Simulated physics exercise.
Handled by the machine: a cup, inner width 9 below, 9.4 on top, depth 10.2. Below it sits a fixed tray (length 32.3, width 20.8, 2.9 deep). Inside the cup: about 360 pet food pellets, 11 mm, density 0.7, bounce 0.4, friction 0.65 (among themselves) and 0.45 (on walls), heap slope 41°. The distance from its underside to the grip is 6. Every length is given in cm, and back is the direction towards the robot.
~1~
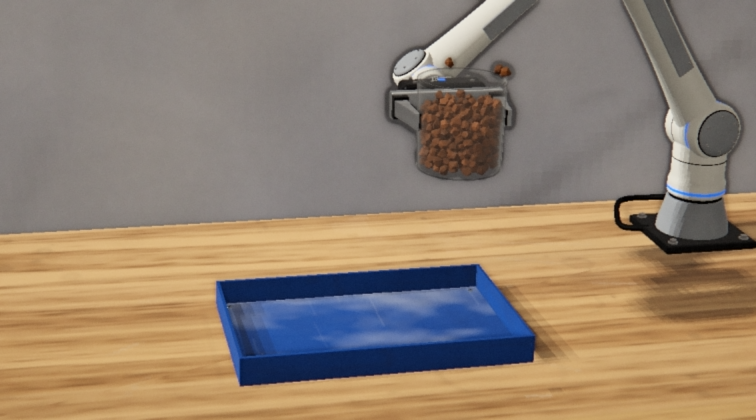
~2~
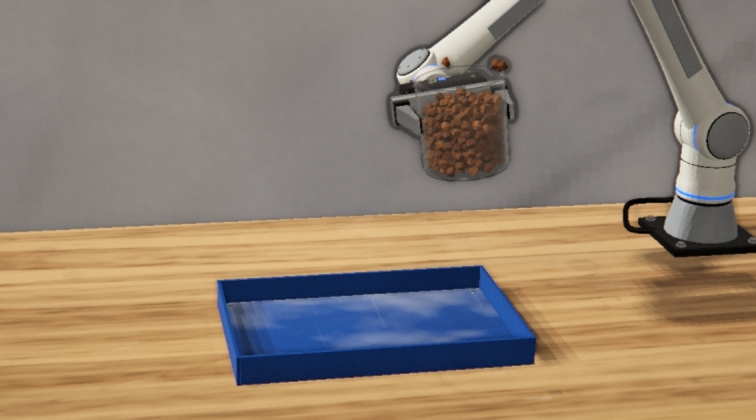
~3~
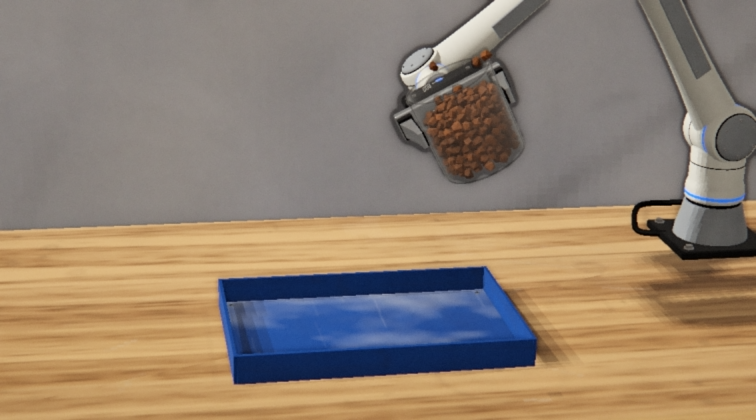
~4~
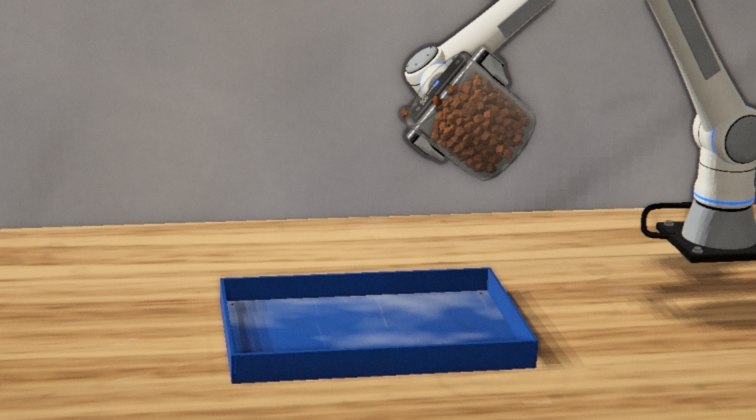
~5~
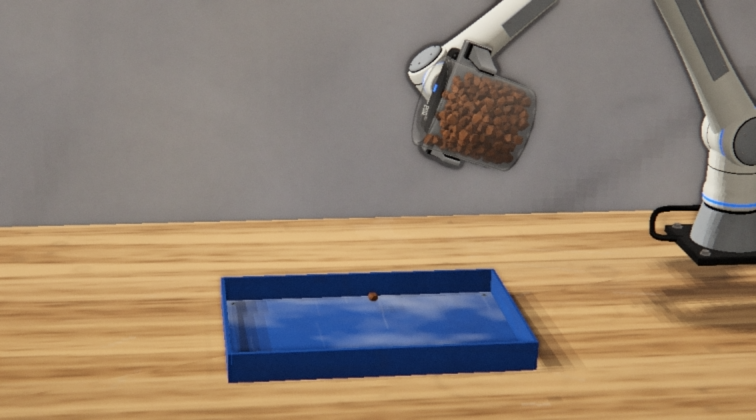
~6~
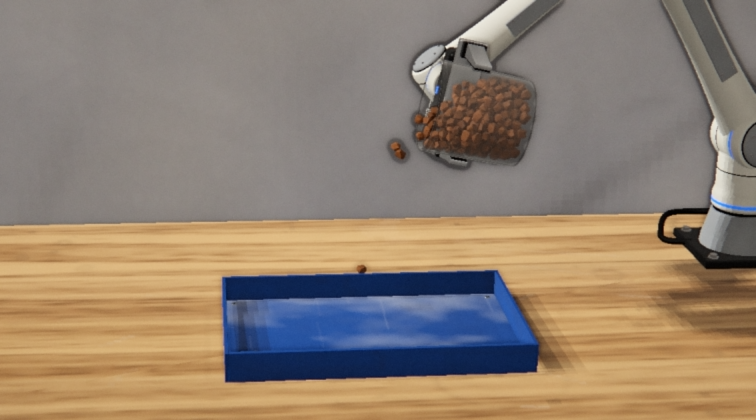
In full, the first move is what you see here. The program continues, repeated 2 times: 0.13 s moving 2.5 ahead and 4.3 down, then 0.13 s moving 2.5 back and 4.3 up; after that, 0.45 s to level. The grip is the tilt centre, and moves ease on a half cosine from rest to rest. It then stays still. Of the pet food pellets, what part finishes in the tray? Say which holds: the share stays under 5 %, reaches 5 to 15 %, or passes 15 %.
The share reaches 5 to 15 %.
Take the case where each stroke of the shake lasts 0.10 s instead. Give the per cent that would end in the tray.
It would come to roughly 20 %.
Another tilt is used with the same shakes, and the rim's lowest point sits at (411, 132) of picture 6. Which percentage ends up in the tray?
Estimate: About 0 per cent.
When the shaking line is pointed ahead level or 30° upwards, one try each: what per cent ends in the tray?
It comes to around 50 per cent on the first try and around 70 per cent on the second.
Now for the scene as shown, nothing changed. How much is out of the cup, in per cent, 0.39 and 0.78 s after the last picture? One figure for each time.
In turn: 5 %, then 10 %.
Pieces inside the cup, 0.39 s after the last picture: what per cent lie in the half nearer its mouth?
Roughly 40 per cent.
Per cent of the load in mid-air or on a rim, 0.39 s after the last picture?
Roughly 1 per cent.
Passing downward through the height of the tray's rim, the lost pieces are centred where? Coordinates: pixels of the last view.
Near (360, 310).
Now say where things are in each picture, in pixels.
The first frame shows cup middle at (461, 125), level; upper third of the load around (460, 113), from x 425 to 505, top at y 65; 360 in the cup.
The second frame shows cup middle at (463, 124), tilted 7° forward; upper third of the load around (466, 112), from x 425 to 500, top at y 60.
The third frame shows cup middle at (468, 122), tilted 27° forward; upper third of the load around (475, 109), from x 430 to 515, top at y 55.
The fourth frame shows cup middle at (472, 119), tilted 51° forward; upper third of the load around (480, 105), from x 405 to 525, top at y 75; 359 in the cup, 1 in flight or on a rim.
The fifth frame shows cup middle at (475, 116), tilted 71° forward; upper third of the load around (486, 98), from x 375 to 525, top at y 80; 359 in the cup, 1 in the tray.
The sixth frame shows cup middle at (477, 114), tilted 78° forward; upper third of the load around (493, 99), from x 360 to 525, top at y 80; 357 in the cup, 1 in the tray, 2 in flight or on a rim.
Then, 0.39 s after the last picture, tilted 78° forward, highest piece 24 above the table; 349 in the cup, 9 in the tray, 2 in flight or on a rim.
Then, 0.78 s after the last picture, tilted 31° forward, highest piece 28 above the table; 332 in the cup, 27 in the tray, 1 in flight or on a rim.
Then, 1.17 s after the last picture, level, highest piece 29 above the table; 332 in the cup, 28 in the tray.
Then, 2.22 s after the last picture, level, highest piece 29 above the table; 332 in the cup, 28 in the tray.
Final count, 332 in the cup, 28 in the tray. That is 8 % in the tray.
